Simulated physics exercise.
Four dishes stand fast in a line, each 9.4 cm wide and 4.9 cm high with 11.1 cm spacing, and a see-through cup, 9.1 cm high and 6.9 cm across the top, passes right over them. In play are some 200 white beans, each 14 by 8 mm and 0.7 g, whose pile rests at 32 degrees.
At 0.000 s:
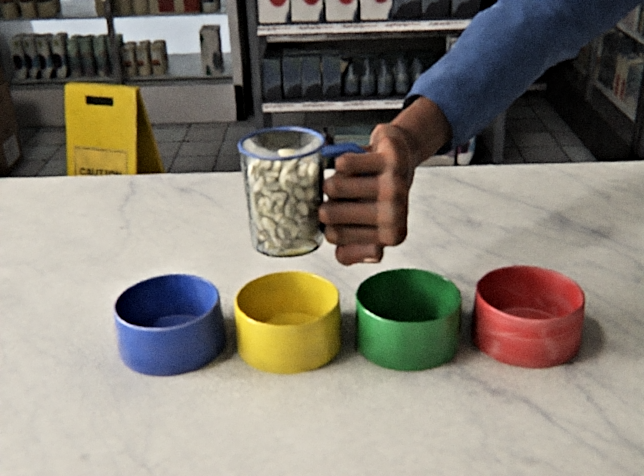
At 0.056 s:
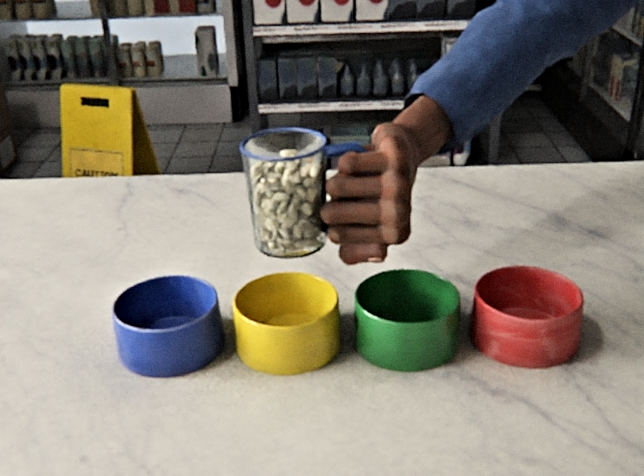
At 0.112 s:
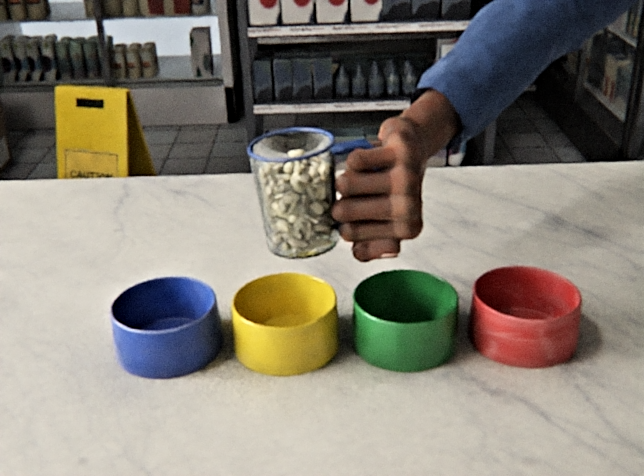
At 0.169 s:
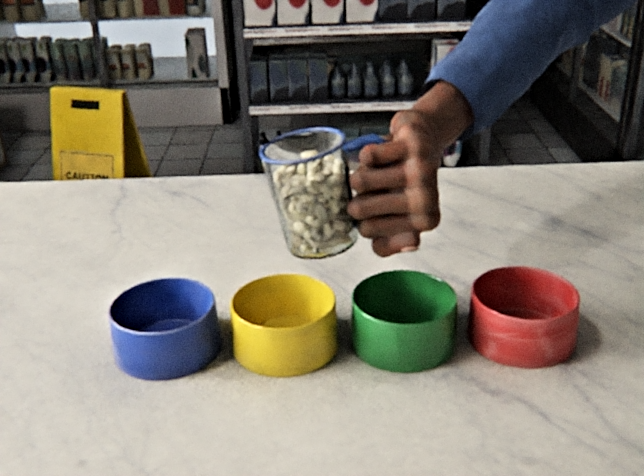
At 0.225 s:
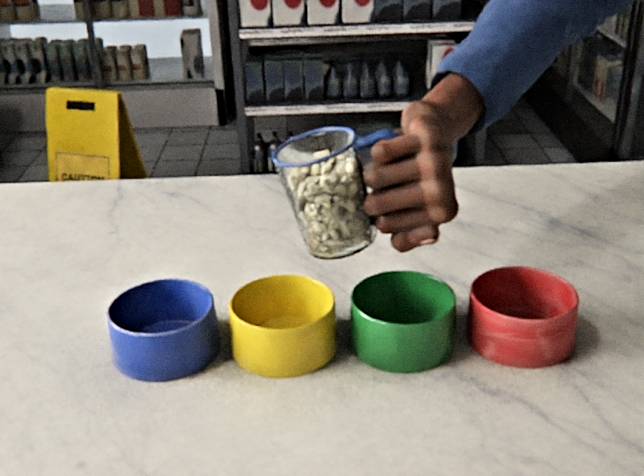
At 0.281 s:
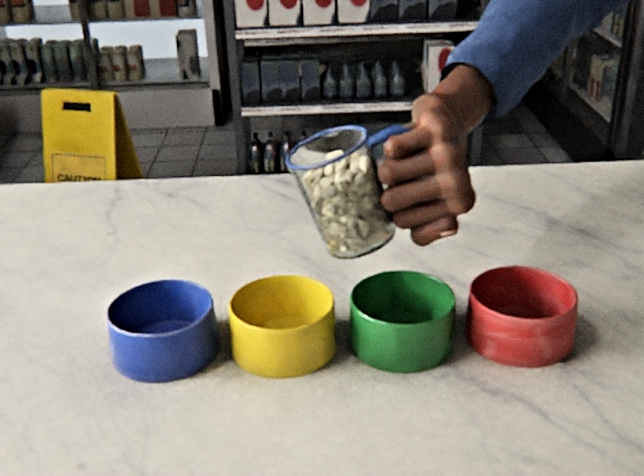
On a marble counter in a shop, a hand holds a clear cup of white beans above blue, yellow, green and red dishes, then moves it a short way right while tilting it gradually to the left.
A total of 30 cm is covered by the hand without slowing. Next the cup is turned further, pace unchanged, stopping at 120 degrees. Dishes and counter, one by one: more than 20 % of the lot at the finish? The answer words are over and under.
Red: Over. Blue: Under. Green: Under. Yellow: Under. Counter: Under.
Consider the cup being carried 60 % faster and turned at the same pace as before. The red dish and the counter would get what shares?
Red: 100; counter: 0.
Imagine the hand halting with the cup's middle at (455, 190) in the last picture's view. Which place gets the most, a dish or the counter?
The biggest share ends at green.
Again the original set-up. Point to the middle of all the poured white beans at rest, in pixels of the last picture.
Approximately (522, 315) in the last view.
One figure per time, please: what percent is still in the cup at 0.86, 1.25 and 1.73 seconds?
Approx. 100 / 95 / 15 percent.
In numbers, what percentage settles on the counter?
I'd put it near 0 per cent.
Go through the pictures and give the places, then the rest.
The first picture shows cup at (285, 193), tilt 0 degrees, lip at (240, 144), moved 0.0 cm; middle of the pieces at (289, 203); blue dish at (167, 301); yellow dish at (287, 298); green dish at (408, 295); red dish at (530, 292).
The second picture shows cup at (288, 194), tilt 1 degrees, lip at (242, 146), moved 0.3 cm; middle of the pieces at (292, 203).
The third picture shows cup at (298, 194), tilt 4 degrees, lip at (250, 149), moved 1.3 cm; middle of the pieces at (302, 203).
The fourth picture shows cup at (313, 195), tilt 9 degrees, lip at (262, 153), moved 2.7 cm; middle of the pieces at (319, 203).
The fifth picture shows cup at (329, 195), tilt 14 degrees, lip at (274, 157), moved 4.2 cm; middle of the pieces at (335, 203).
The sixth picture shows cup at (345, 194), tilt 18 degrees, lip at (288, 161), moved 5.6 cm; middle of the pieces at (351, 202); blue dish at (160, 306); yellow dish at (282, 302); green dish at (403, 297); red dish at (523, 292). The cup turns about 80 degrees a second and travels 25 cm a second.
After 0.86 s, tilt 66 degrees; cup holds 100 %.
After 1.25 s, tilt 98 degrees; cup holds 95 %, red 5 %.
Then, at 1.73 s, tilt 120 degrees; cup holds 15 %, red 80 %.
By 2.4 s all is still; red 100 %, blue 0 %, green 0 %, yellow 0 %, counter 0 %.
